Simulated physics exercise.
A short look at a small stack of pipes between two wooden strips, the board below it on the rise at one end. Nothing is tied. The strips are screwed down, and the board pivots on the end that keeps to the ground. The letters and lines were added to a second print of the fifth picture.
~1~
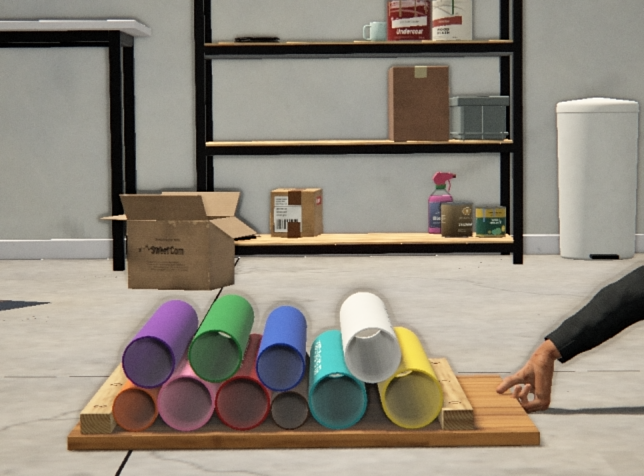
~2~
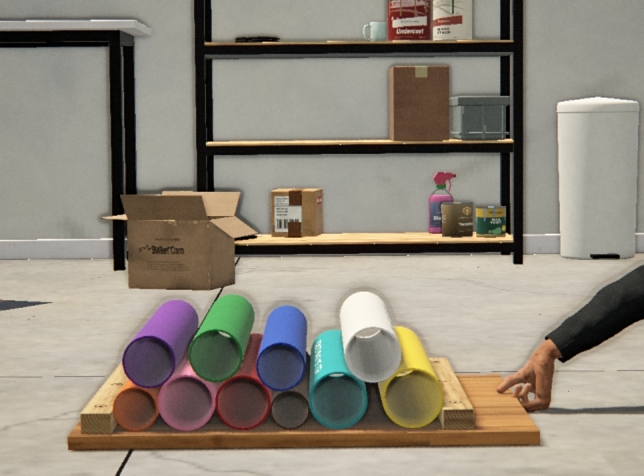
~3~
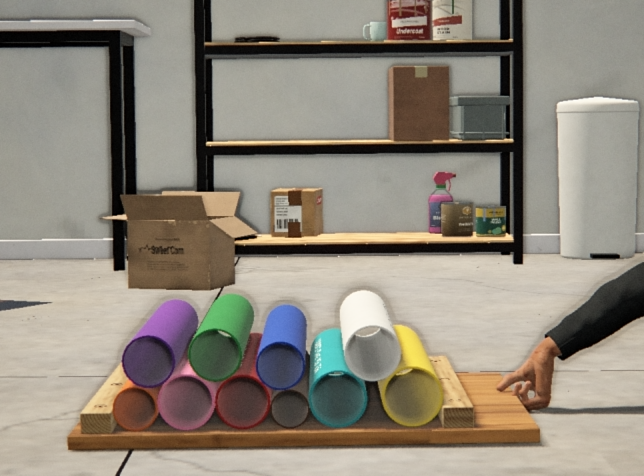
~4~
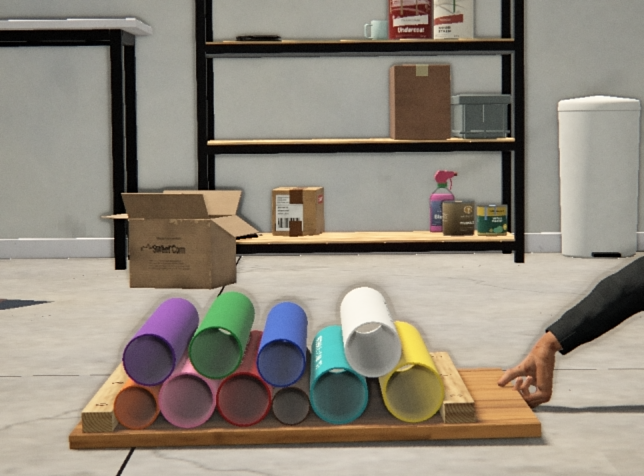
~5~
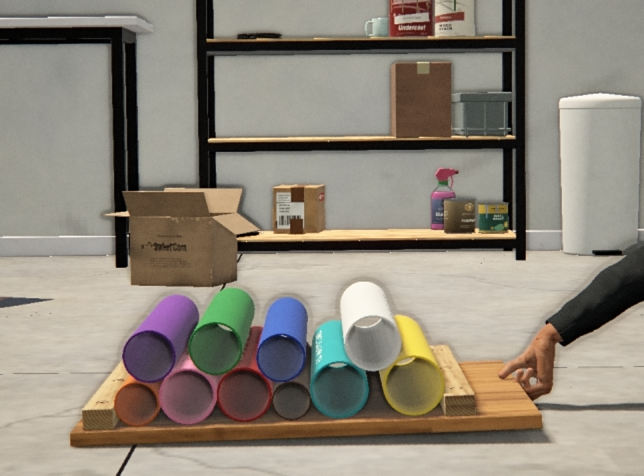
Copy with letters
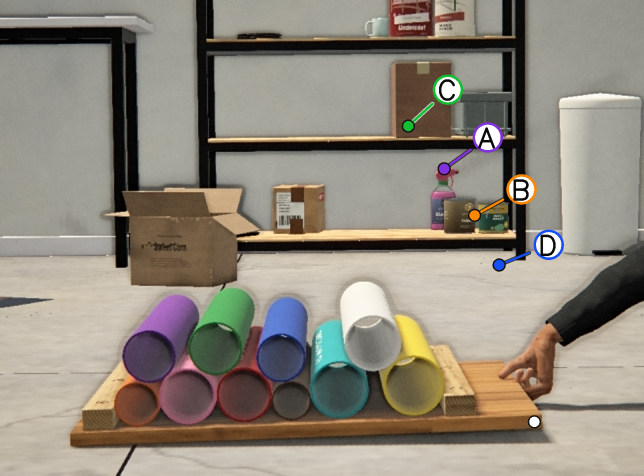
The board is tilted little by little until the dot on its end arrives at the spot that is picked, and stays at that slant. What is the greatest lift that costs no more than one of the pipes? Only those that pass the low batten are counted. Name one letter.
Stop at B.
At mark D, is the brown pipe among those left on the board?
The brown pipe: Yes.
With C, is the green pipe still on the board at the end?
The green pipe: No.
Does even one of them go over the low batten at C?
Yes, at C.
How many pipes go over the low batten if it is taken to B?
The count is one.
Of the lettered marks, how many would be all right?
The number is two.
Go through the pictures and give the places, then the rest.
In the first picture, board (305, 399); pink pipe (186, 402).
In the second picture, pink pipe (187, 402); red pipe (243, 403).
In the third picture, board (305, 397); yellow pipe (412, 396); white pipe (373, 353); turquoise pipe (338, 399).
In the fourth picture, board (307, 395); pink pipe (187, 400).
In the fifth picture, board (307, 390); pink pipe (188, 396).
On the marked copy, A at (444, 169); B at (475, 216); C at (408, 126); D at (499, 265); the white dot at (535, 422).
Following B. Soon after the start, board at 17°.
Later, board at 28°.
In the end, board at 28°, one over the low batten (purple).
As for the rest, A two over the low batten (green, purple); C four over the low batten (green, purple, blue, white); D one over the low batten (purple).
